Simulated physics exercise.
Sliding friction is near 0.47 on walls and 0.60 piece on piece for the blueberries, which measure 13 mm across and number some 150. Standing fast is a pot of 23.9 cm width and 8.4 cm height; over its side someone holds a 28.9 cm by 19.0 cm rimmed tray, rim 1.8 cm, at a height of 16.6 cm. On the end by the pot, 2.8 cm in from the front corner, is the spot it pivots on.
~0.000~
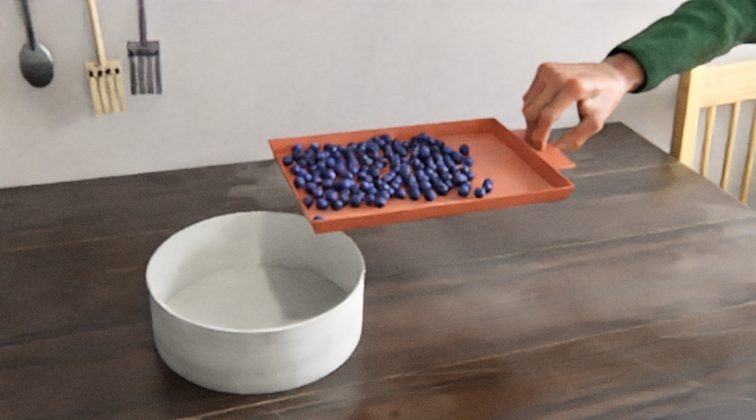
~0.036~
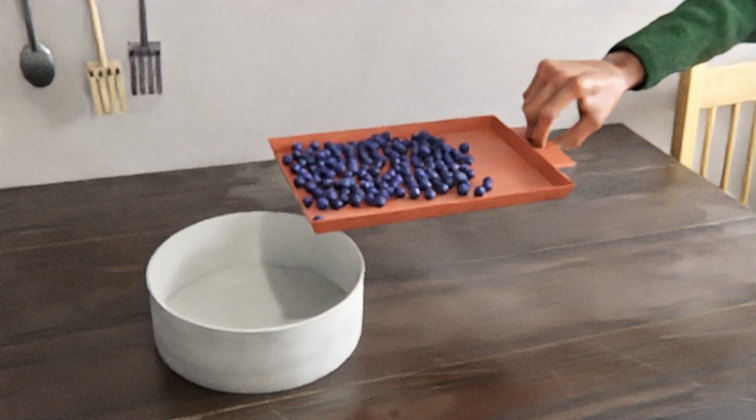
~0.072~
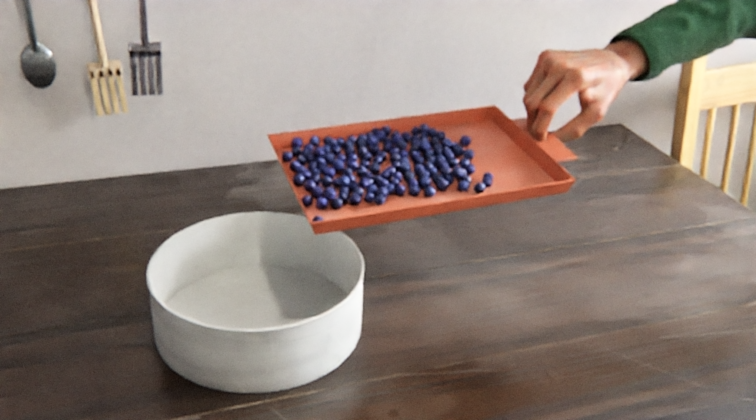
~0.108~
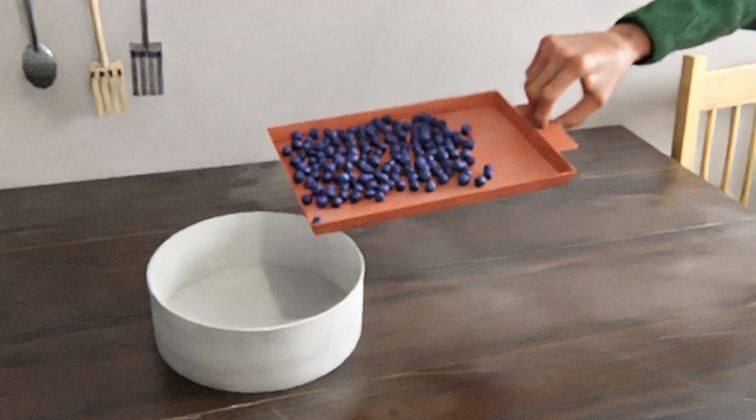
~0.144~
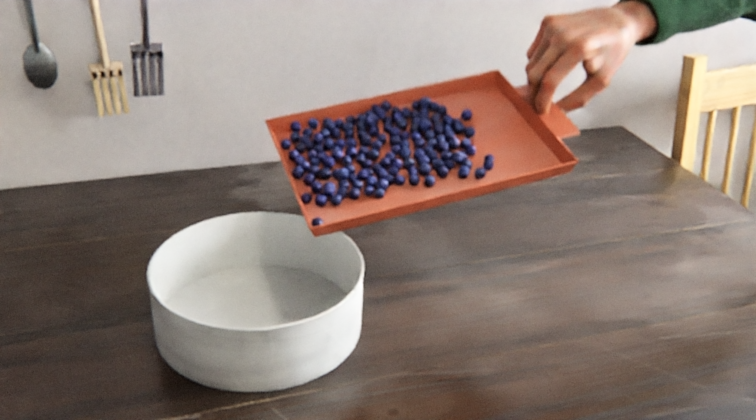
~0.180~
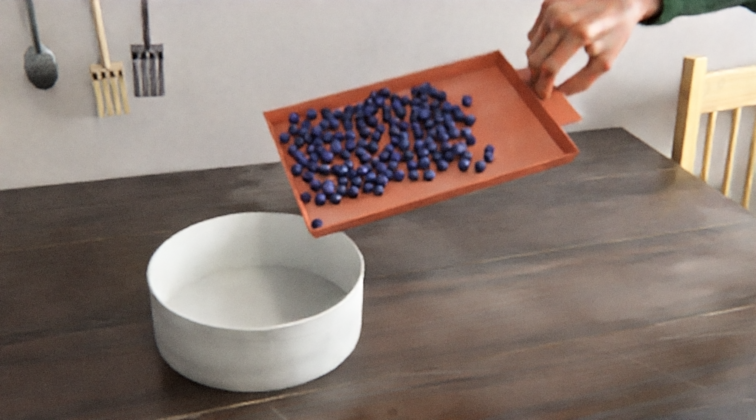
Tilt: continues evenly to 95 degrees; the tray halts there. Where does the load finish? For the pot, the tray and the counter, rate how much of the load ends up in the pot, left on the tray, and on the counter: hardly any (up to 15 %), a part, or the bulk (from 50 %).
Pot: A part; tray: Hardly any; counter: The bulk.
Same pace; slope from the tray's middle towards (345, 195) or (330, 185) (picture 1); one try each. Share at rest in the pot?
Around 95 % for the first direction, around 95 % for the second.
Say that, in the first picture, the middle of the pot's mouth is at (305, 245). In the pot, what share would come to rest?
With the pot there, close to 5 per cent.
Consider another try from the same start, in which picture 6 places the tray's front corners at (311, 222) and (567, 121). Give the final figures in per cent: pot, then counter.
Split: Pot = 90, counter = 10.
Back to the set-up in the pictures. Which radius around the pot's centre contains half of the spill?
About 20 centimetres.
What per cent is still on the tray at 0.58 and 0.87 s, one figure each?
Earlier moment 90, later moment 0.
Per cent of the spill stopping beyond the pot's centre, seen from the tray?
40 per cent.
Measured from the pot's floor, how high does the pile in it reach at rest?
Height: Approx. 2.5 cm.
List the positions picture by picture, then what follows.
The first frame shows tray tilt 0 degrees, front corners at (316, 218) and (568, 185); middle of the pieces at (377, 167); pot at (257, 264).
The second frame shows tray tilt 1 degrees, front corners at (316, 218) and (568, 183); middle of the pieces at (377, 165).
The third frame shows tray tilt 3 degrees, front corners at (315, 219) and (569, 178), lowest corner left front; middle of the pieces at (377, 161).
The fourth frame shows tray tilt 8 degrees, front corners at (315, 221) and (570, 170), lowest corner left front; middle of the pieces at (377, 154).
The fifth frame shows tray tilt 13 degrees, front corners at (314, 223) and (571, 159), lowest corner left front; middle of the pieces at (377, 145).
The sixth frame shows tray tilt 19 degrees, front corners at (313, 226) and (572, 150), lowest corner left front; middle of the pieces at (376, 137); pot at (258, 264). Its pace works out near 160 degrees a second.
Then, at 0.42 s, tilt 57 degrees; the tray holds 100 %, the pot 0 %.
After 0.58 s, tilt 82 degrees; the tray holds 90 %, the pot 0 %.
After 0.87 s, tilt 95 degrees; the tray holds 0 %, the pot 35 %.
At rest (1.6 s), pot 35 %, tray 0 %, counter 65 %.
